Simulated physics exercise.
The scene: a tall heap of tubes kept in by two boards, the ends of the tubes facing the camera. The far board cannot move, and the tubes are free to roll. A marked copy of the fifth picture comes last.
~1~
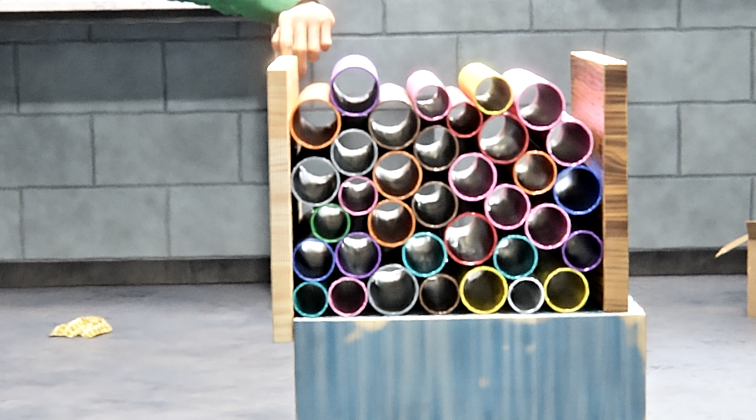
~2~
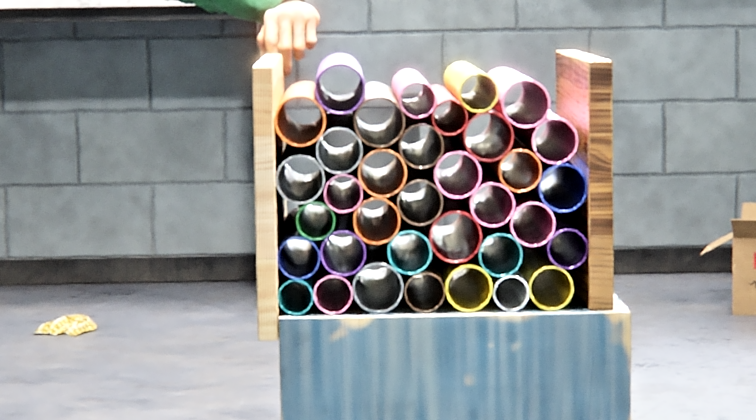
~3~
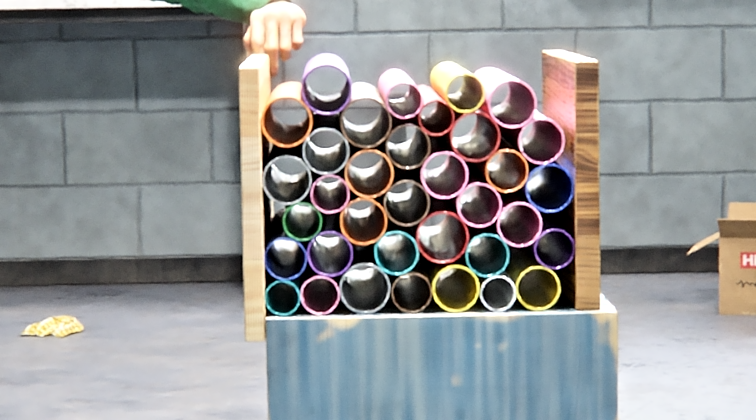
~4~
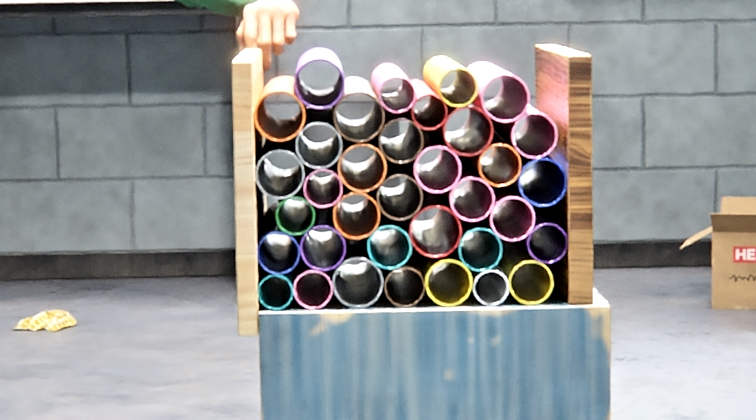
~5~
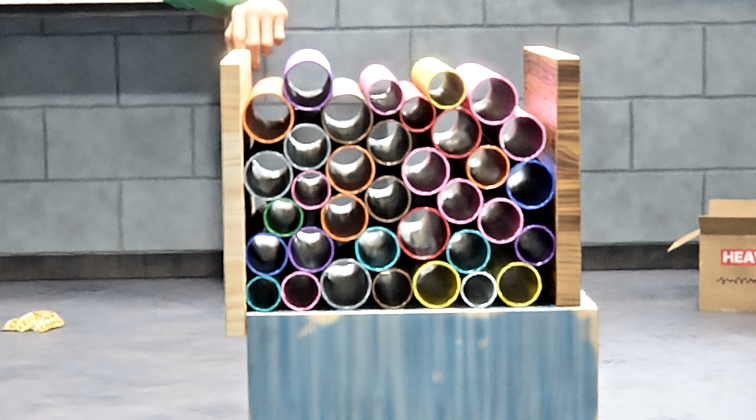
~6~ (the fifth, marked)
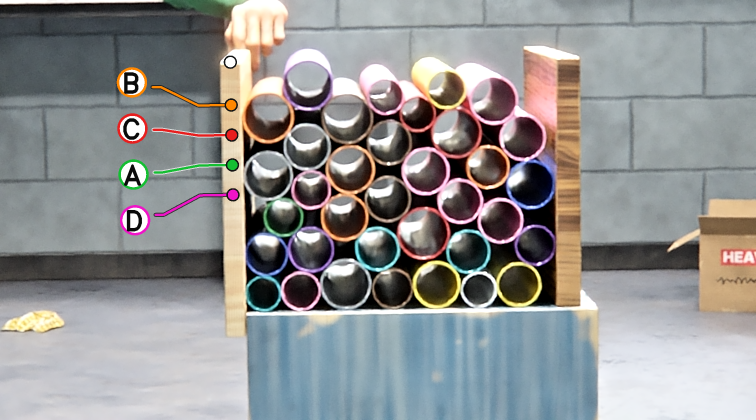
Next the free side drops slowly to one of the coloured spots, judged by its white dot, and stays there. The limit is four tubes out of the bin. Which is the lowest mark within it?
The lowest mark that will do is D.
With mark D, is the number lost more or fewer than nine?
It loses fewer than nine.
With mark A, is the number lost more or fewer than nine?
It loses fewer than nine.
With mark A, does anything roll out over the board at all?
Yes.
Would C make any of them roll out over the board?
At C: No.
On the marked copy, A at (233, 165); B at (231, 105); C at (232, 135); D at (233, 195); the white dot at (231, 62).
Taking D. A third of the way, top of the board (242, 125).
Two thirds of the way, top of the board (243, 194).
When it is over, top of the board (243, 194), two out over the board.
As for the rest, A two out over the board; B none out over the board; C none out over the board.
